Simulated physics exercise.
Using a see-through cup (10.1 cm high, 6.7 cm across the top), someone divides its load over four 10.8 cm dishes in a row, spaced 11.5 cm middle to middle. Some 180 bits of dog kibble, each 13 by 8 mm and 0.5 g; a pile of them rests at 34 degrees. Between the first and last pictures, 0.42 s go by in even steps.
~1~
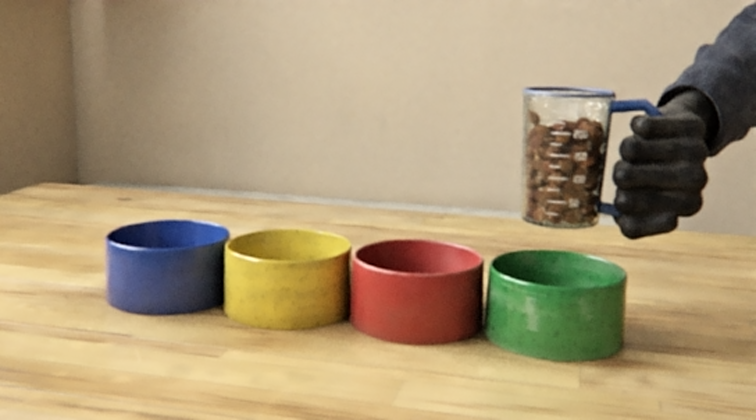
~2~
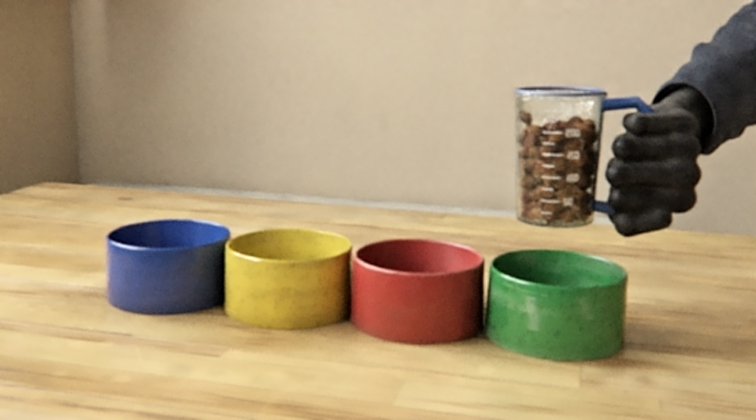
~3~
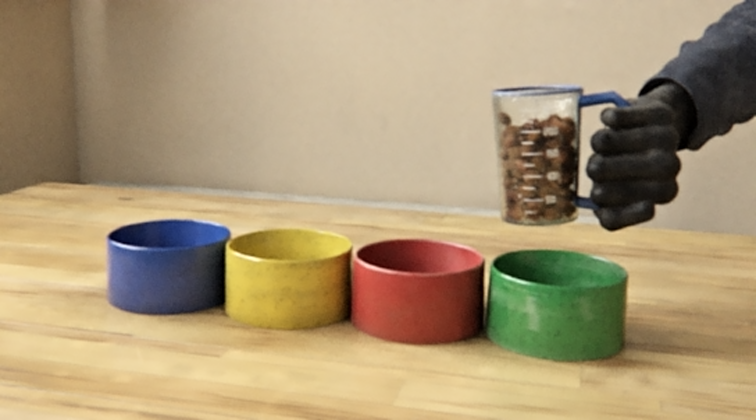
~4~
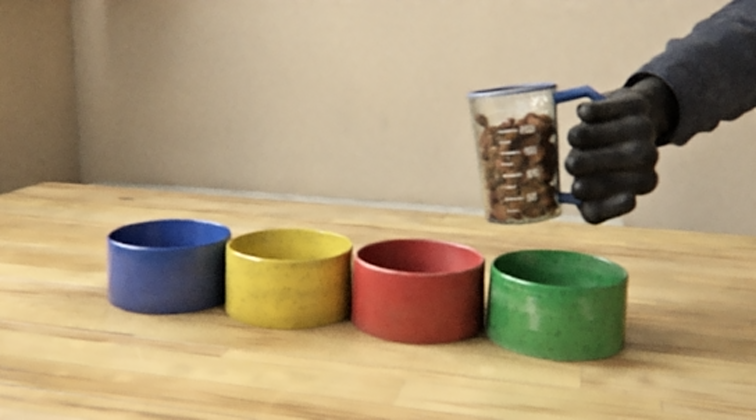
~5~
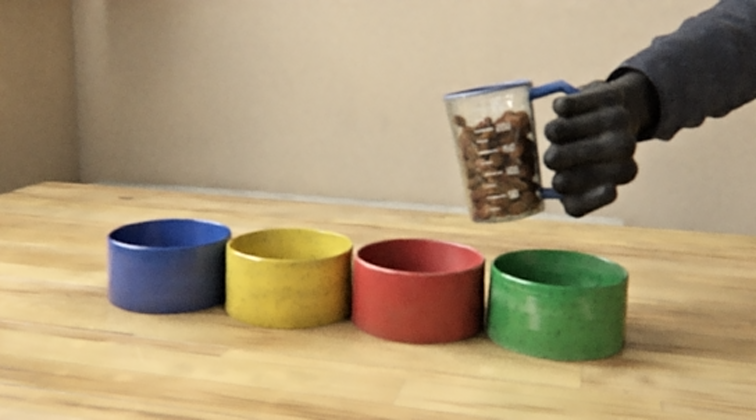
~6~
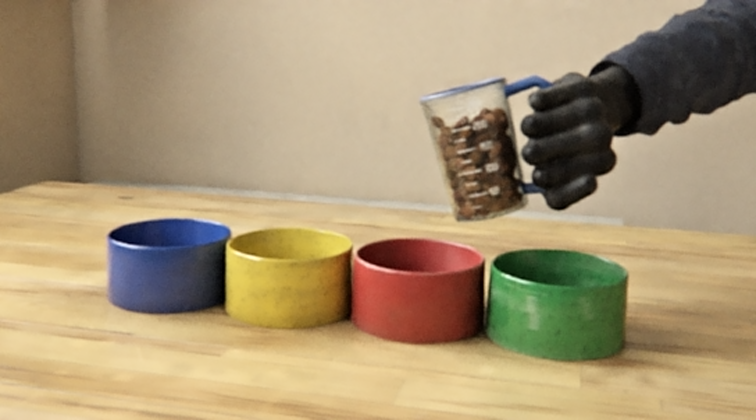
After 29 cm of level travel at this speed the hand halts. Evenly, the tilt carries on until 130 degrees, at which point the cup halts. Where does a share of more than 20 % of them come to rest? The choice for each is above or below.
At the end, red dish: Stays within a fifth; blue dish: Goes past a fifth; green dish: Stays within a fifth; yellow dish: Stays within a fifth; counter: Stays within a fifth.
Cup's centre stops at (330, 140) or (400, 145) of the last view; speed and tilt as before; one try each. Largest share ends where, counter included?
Yellow, then yellow.
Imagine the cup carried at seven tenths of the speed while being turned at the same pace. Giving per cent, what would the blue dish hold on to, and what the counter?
In that case: Blue 100, and counter 0.
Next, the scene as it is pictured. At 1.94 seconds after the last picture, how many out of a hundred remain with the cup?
Around 95 per cent of the load.
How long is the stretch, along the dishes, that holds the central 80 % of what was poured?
The stretch is around 6 cm long.
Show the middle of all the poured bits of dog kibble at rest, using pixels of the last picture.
Centre at rest, approx.: (164, 272) px.
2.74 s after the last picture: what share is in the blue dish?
Roughly 100 in a hundred.
Then, 1.17 s after the last picture, tilt 69 degrees; cup holds 100 %.
Then, 1.94 s after the last picture, tilt 104 degrees; cup holds 95 %, blue 5 %.
Then, 2.74 s after the last picture, tilt 130 degrees; cup holds 0 %, blue 100 %.
In the end, red 0 %, blue 100 %, green 0 %, yellow 0 %, counter 0 %.
